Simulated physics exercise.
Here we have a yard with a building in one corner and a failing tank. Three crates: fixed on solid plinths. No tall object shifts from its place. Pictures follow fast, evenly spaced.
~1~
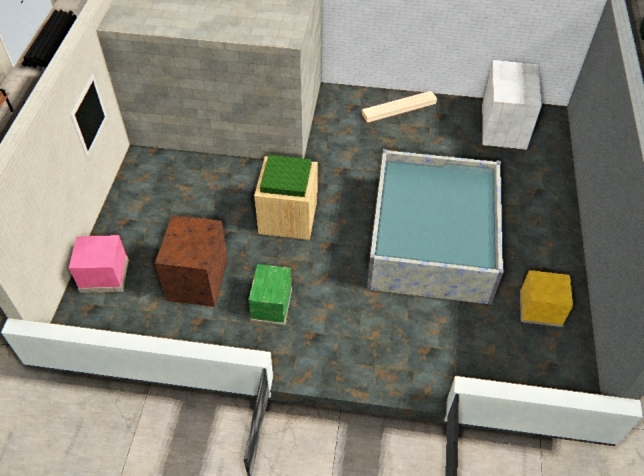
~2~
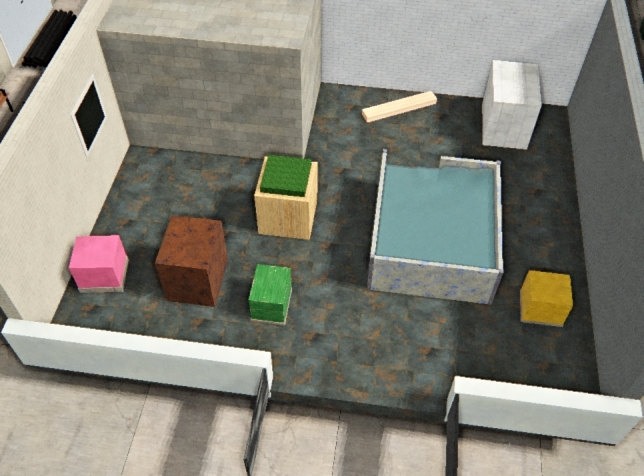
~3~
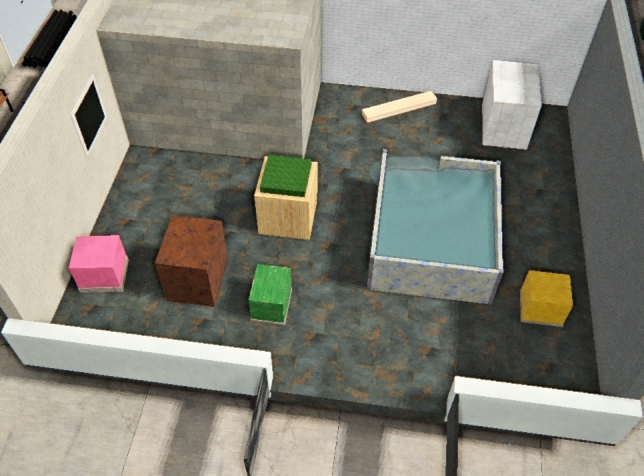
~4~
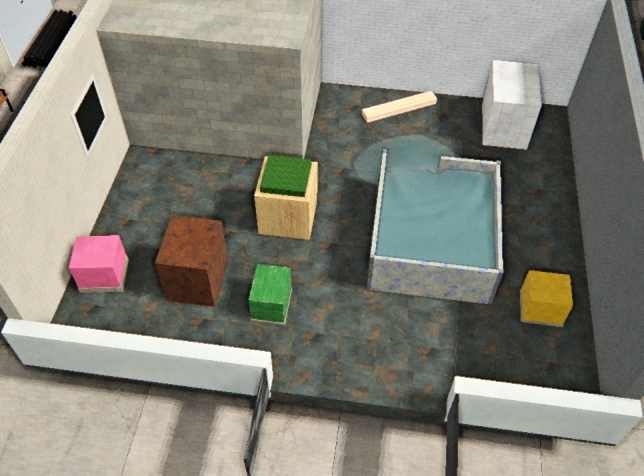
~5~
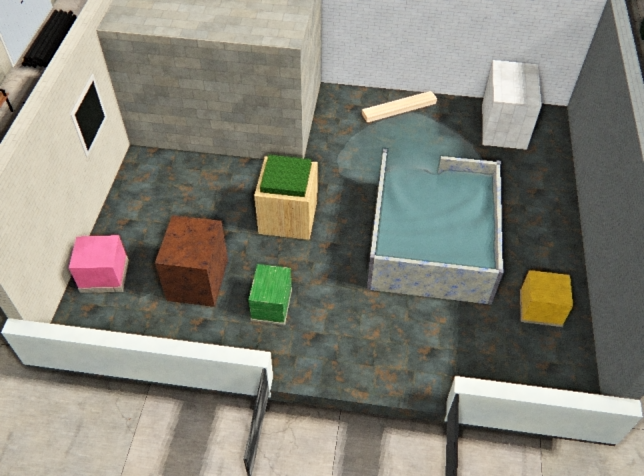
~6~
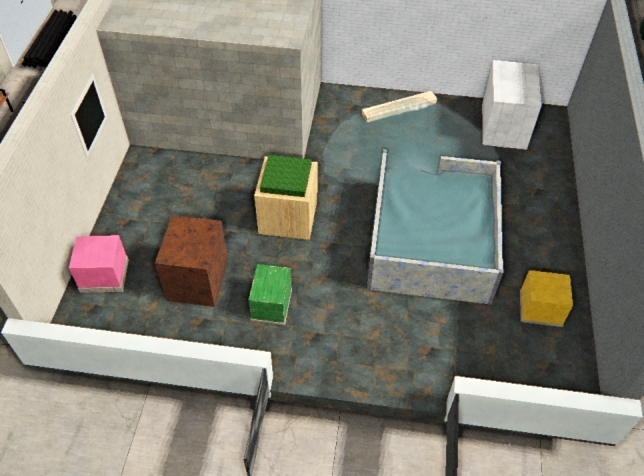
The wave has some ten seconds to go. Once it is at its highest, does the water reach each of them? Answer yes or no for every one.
Green crate: Yes, it gets wet; pink crate: No, it stays dry; yellow crate: Yes, it gets wet.
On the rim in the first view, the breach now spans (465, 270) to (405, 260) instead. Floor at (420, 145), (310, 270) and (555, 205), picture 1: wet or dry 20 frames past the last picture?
Spot one: Spared by the leak. Spot two: Spared by the leak. Spot three: Reached by the flood.
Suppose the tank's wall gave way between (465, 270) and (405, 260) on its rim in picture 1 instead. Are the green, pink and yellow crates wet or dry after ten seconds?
Green: Clear, pink: Clear, yellow: Flooded.
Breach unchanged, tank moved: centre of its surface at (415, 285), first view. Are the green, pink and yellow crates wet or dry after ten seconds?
Taking them in turn, the green one is left untouched, the pink one is left untouched and the yellow one gets flooded.
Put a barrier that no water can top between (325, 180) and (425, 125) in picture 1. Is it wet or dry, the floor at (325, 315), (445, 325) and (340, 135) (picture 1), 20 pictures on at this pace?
First inundated, then unwetted, then inundated.
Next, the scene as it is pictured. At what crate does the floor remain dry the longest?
That is the crate marked pink.
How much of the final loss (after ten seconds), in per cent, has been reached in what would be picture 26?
It works out at roughly 0 per cent.
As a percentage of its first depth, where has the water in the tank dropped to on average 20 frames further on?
My reading: Near 42 %.
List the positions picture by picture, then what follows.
In the first picture, the water tank at (438, 211) is whole and still.
In the second picture, the front is at a hidden place, out from the gap on the water tank's far side.
In the third picture, water pours out on the water tank's far side and has run to a hidden place.
In the fourth picture, the front is at (425, 138), out from the gap on the water tank's far side.
In the fifth picture, the front is at (405, 115), out from the gap on the water tank's far side.
In the sixth picture, water pours out on the water tank's far side and has run to (436, 104).
A moment on, water covers 20 % of the floor; the green crate not reached, the pink crate not reached, the yellow crate not reached.
Next, water covers 20 % of the floor; the green crate not reached, the pink crate not reached, the yellow crate not reached.
Then, water covers 35 % of the floor; the green crate not reached, the pink crate not reached, the yellow crate not reached.
Later, water covers 65 % of the floor; the green crate water round its plinth, the pink crate not reached, the yellow crate water round its plinth.
In the end, water covers 85 % of the floor; the green crate was topped, the pink crate stayed above the water, the yellow crate was topped.
